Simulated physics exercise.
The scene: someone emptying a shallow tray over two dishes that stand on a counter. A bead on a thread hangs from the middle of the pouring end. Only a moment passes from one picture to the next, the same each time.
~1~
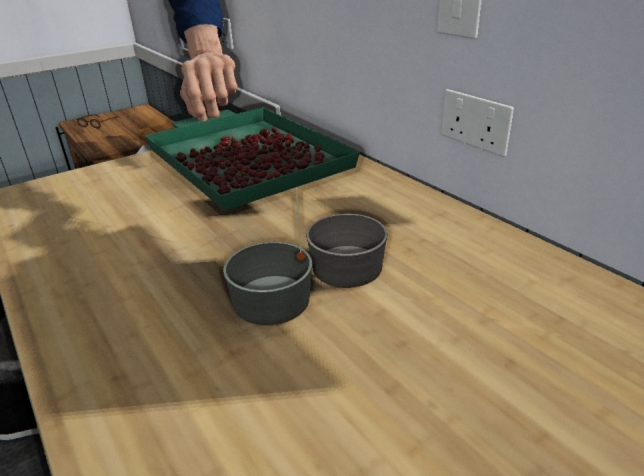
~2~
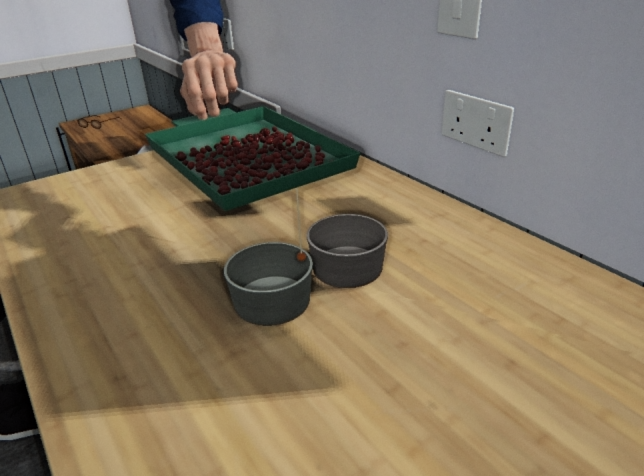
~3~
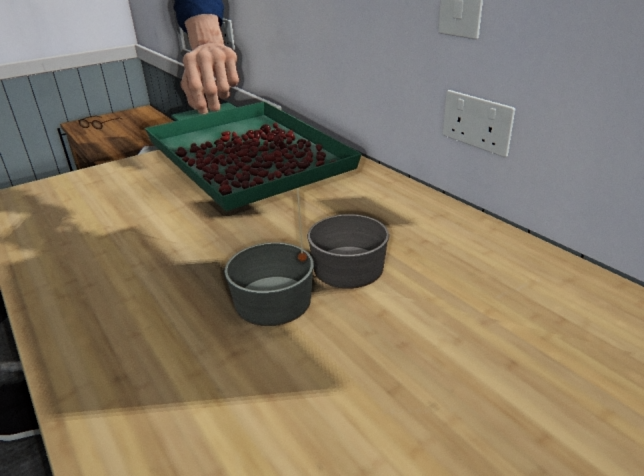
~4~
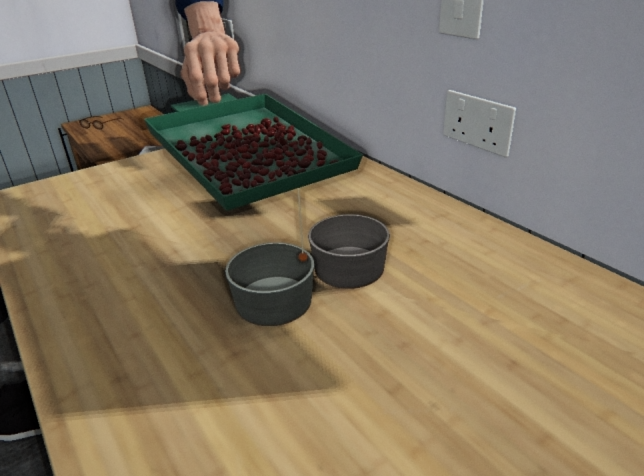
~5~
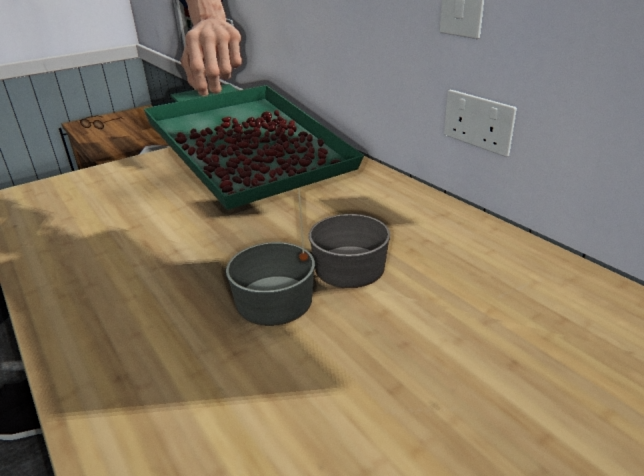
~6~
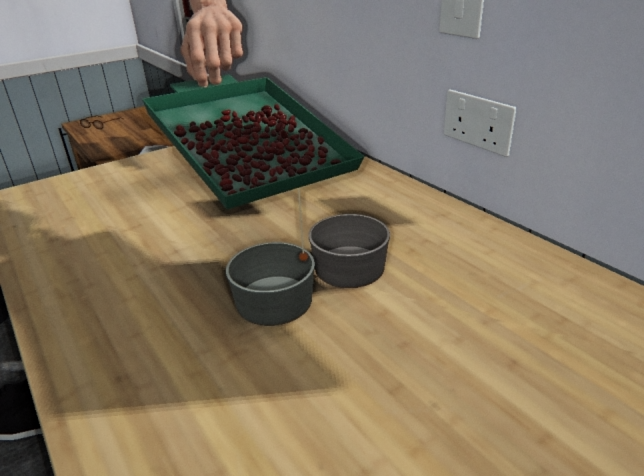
A hand slowly raised the back of a green tray of dark red beans above a wooden counter, tilting it gradually toward the front, while two grey dishes stood still below.
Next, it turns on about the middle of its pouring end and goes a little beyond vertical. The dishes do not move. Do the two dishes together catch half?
In the dishes lies only the smaller part of it.
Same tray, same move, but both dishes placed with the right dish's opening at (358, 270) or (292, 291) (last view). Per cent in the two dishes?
Roughly 90 per cent, and 40 per cent.
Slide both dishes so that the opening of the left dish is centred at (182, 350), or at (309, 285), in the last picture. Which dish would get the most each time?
In turn: The right-hand dish; the left-hand dish.
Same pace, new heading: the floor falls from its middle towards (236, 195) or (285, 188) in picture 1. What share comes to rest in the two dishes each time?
First some 40, then 0 per cent.
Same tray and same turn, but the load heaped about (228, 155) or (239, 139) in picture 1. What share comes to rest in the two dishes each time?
Roughly 0 per cent, and 0 per cent.
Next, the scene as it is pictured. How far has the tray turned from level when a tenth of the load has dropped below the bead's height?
Around 110° of tilt.
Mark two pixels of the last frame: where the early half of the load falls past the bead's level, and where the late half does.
Early half (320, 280), late half (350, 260).
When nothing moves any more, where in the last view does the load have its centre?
At about (358, 323).
Soon, tray tipped steeply; all on the tray.
A while on, tray tipped right over; nearly all on the tray; a stray few outside both.
Towards the end, tray tipped past a quarter turn; a stray few in the left dish; a stray few in the right dish; nearly all outside both.
Finally, tray tipped past a quarter turn; a stray few in the left dish; a stray few in the right dish; nearly all outside both.
